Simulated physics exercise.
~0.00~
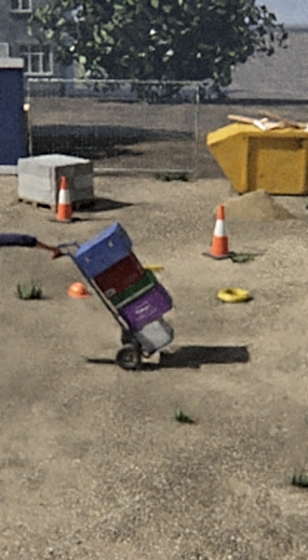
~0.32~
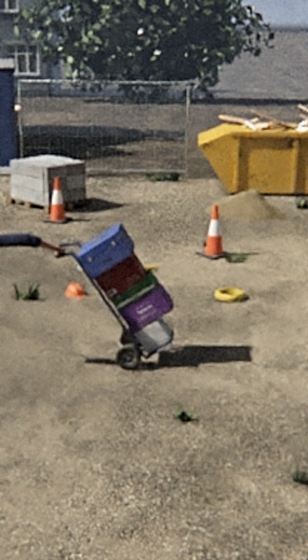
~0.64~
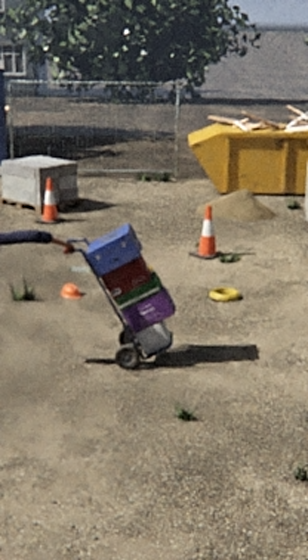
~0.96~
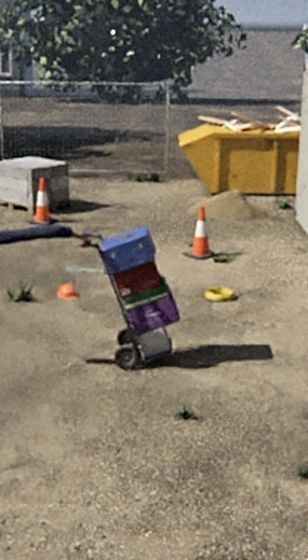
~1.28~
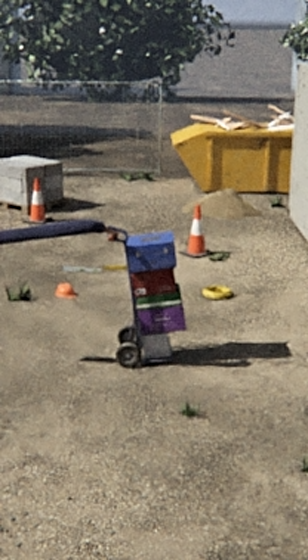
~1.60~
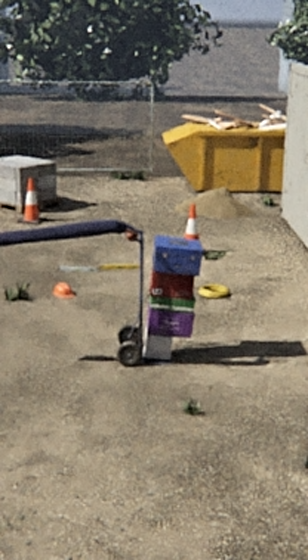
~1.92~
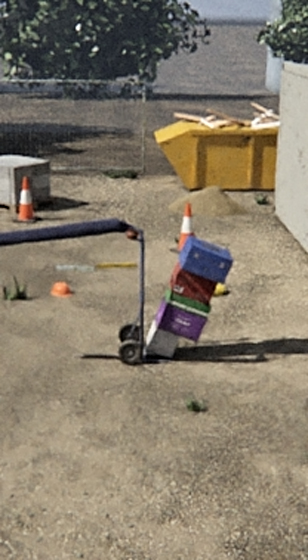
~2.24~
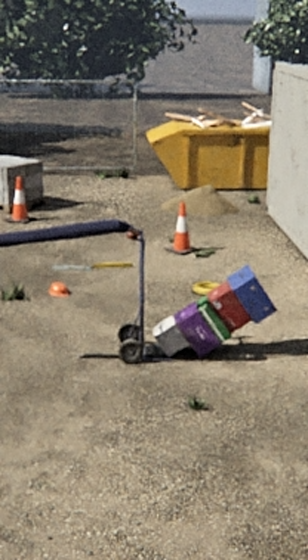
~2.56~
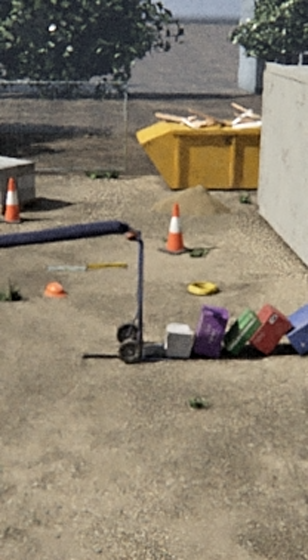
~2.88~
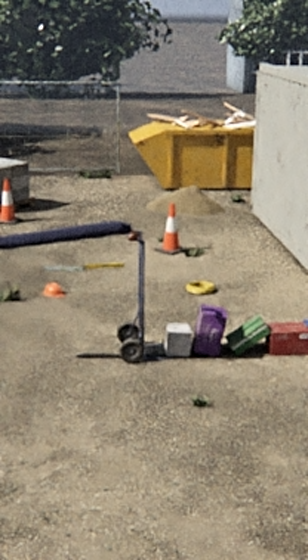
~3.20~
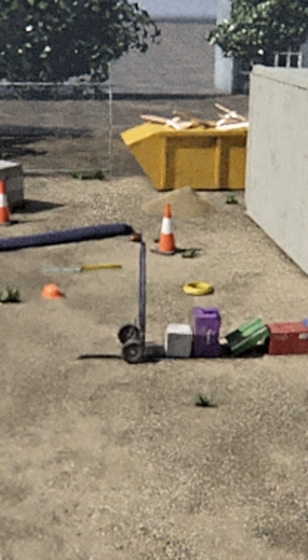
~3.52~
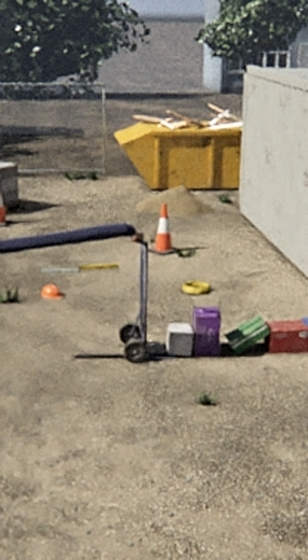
Sandy building yard, an arm swinging a loaded sack truck upright, its stacked boxes toppling right and spilling across the ground.
